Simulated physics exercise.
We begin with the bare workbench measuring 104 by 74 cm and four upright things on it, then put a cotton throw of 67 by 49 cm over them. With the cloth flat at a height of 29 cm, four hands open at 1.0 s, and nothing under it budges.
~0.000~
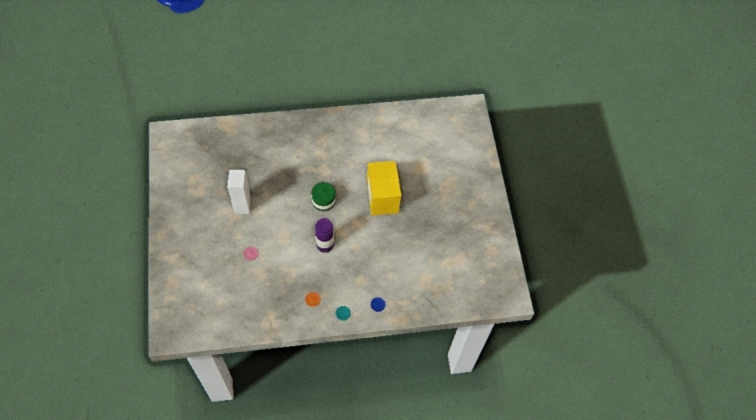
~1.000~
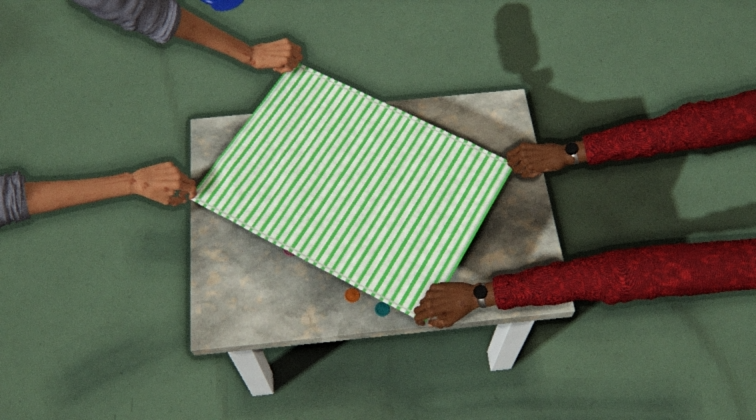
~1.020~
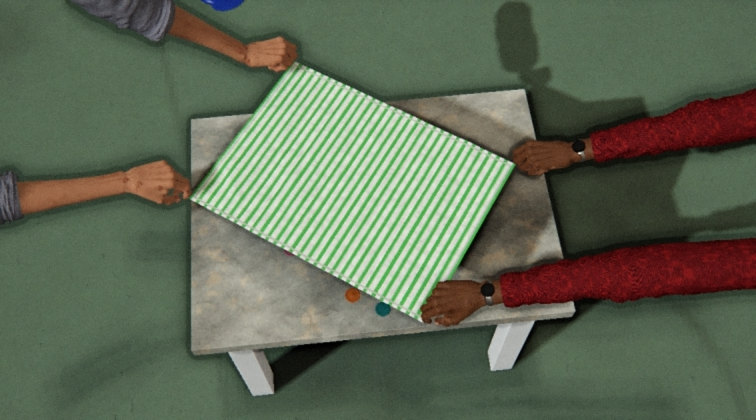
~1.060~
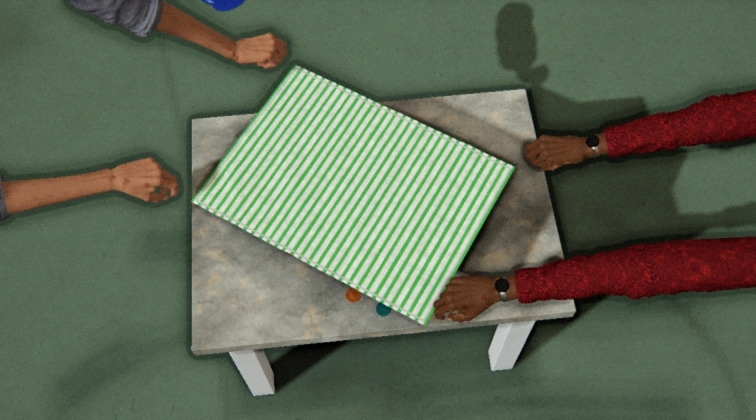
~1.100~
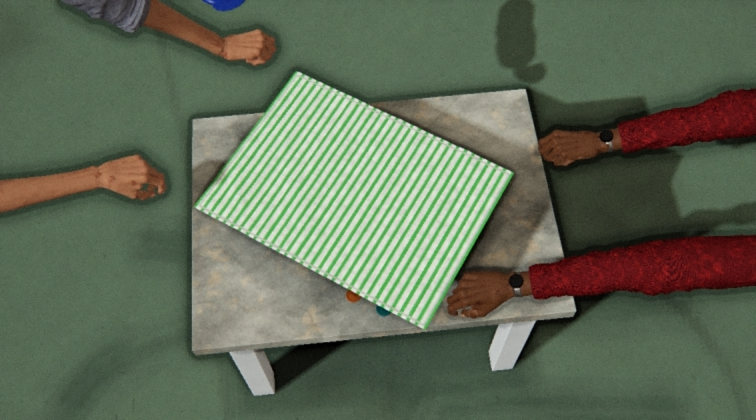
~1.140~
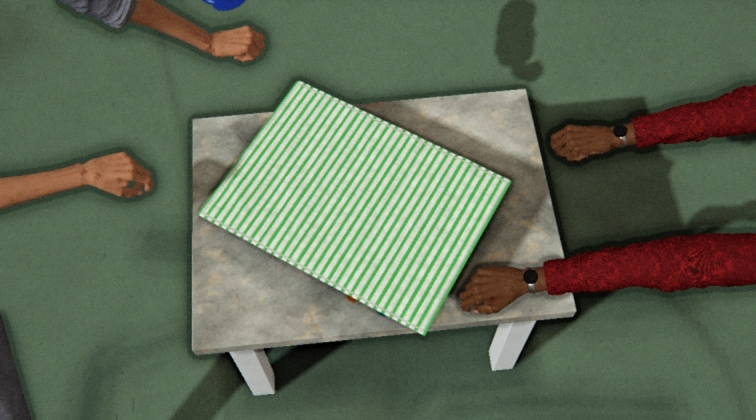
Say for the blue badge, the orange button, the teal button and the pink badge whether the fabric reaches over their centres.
The blue badge ends under the cloth, the orange button ends under the cloth, the teal button vanishes under it, the pink badge gets covered.
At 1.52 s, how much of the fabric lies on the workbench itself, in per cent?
I'd say about 25 in a hundred.
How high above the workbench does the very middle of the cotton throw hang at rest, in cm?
I'd put it near 13 cm.
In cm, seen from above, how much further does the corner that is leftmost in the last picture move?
16 cm.
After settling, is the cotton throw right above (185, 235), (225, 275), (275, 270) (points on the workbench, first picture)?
In order: Not reached, not reached, draped over.
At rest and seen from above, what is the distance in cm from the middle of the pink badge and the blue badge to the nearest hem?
About 3 cm, 4 cm.
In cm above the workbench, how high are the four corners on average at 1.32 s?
On average the corners sit about 0 cm above the surface.
After 1.3 s, 20 % of it is down, spanning 67 by 64 cm, above teal button, pink badge, orange button, blue badge.
After 1.5 s, 25 % of it is down, spanning 70 by 63 cm, above teal button, pink badge, orange button, blue badge.
After 1.7 s, 25 % of it is down, spanning 68 by 65 cm, above teal button, pink badge, orange button, blue badge.
After 1.9 s, 25 % of it is down, spanning 68 by 66 cm, above teal button, pink badge, orange button, blue badge.
After 2.7 s, 25 % of it is down, spanning 68 by 65 cm, above teal button, pink badge, orange button, blue badge.
